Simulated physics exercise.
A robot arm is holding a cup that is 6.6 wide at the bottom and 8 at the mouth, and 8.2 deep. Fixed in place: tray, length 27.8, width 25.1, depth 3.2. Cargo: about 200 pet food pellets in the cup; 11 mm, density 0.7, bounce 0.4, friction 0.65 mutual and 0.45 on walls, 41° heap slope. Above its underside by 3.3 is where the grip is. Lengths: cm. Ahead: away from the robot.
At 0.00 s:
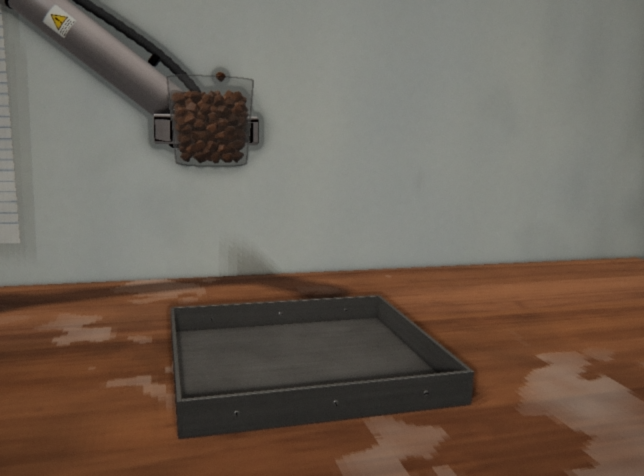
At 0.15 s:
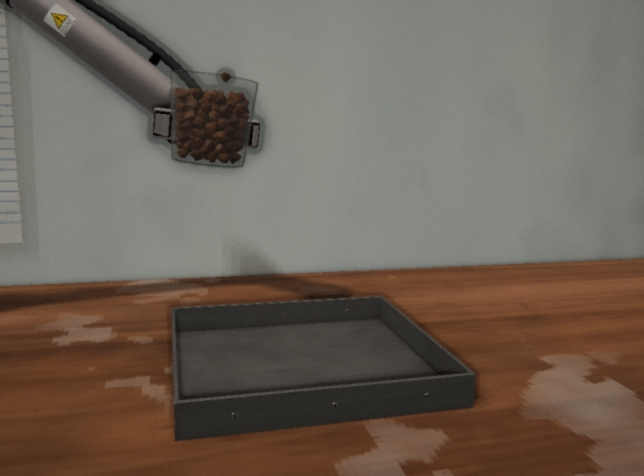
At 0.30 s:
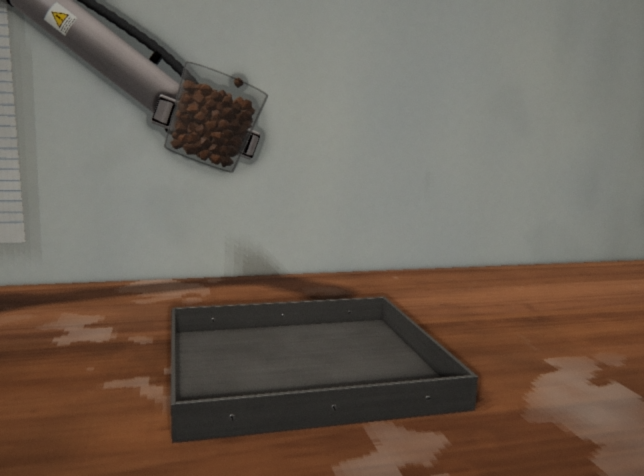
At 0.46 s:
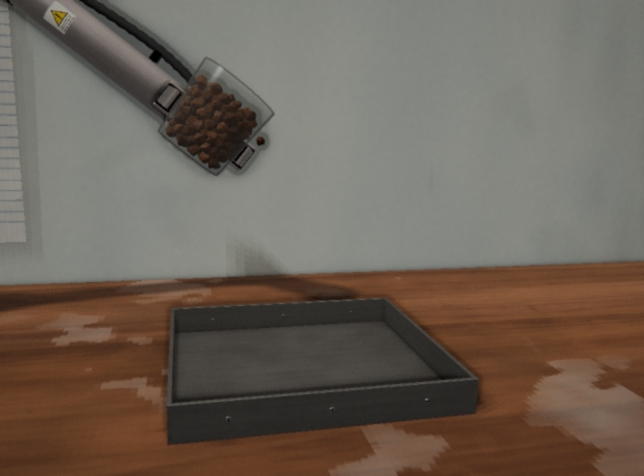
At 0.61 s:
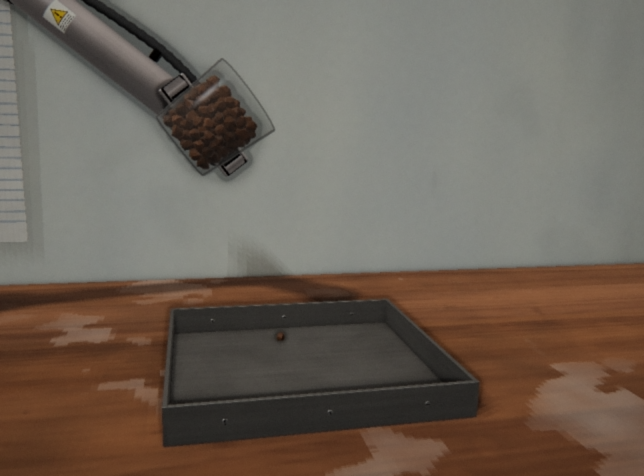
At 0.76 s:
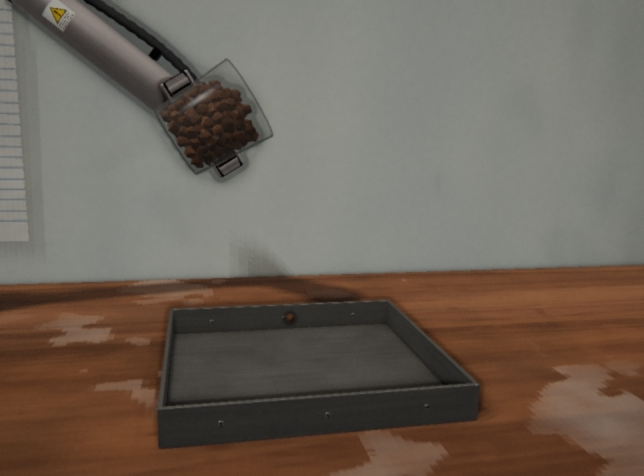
Above a wooden table, a robot arm tilting a clear cup of brown pellets rightward, one pellet dropping into a grey tray.
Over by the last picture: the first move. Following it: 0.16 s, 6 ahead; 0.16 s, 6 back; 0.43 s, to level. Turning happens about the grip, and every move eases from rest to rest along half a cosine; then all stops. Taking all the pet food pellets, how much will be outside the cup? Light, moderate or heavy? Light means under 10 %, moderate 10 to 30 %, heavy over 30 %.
Moderate.
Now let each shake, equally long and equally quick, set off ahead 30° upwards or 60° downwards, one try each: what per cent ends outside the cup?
First try about 30 %, second try about 0 %.
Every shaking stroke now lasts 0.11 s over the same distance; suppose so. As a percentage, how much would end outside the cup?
Roughly 35 percent then.
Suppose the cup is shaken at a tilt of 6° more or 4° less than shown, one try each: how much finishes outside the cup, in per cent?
It would be around 25 and 15 per cent.
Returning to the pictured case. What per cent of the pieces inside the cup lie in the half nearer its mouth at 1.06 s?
Roughly 50 per cent.
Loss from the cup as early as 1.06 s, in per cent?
Share gone by then: Close to 15 %.
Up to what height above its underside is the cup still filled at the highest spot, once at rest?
8.5 cm.
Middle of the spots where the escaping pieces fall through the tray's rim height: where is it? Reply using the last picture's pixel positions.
(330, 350).
After 1.06 s, tilted 58° forward, highest piece 28 above the table; 168 in the cup, 1 in the tray, 32 in flight or on a rim.
After 1.36 s, tilted 16° forward, highest piece 30 above the table; 164 in the cup, 36 in the tray, 1 on the table or floor.
After 1.71 s, level, highest piece 31 above the table; 164 in the cup, 36 in the tray, 1 on the table or floor.
After 2.76 s, level, highest piece 31 above the table; 164 in the cup, 36 in the tray, 1 on the table or floor.
In the end, 164 in the cup, 36 in the tray, 1 on the table or floor. That is 18 % outside the cup.
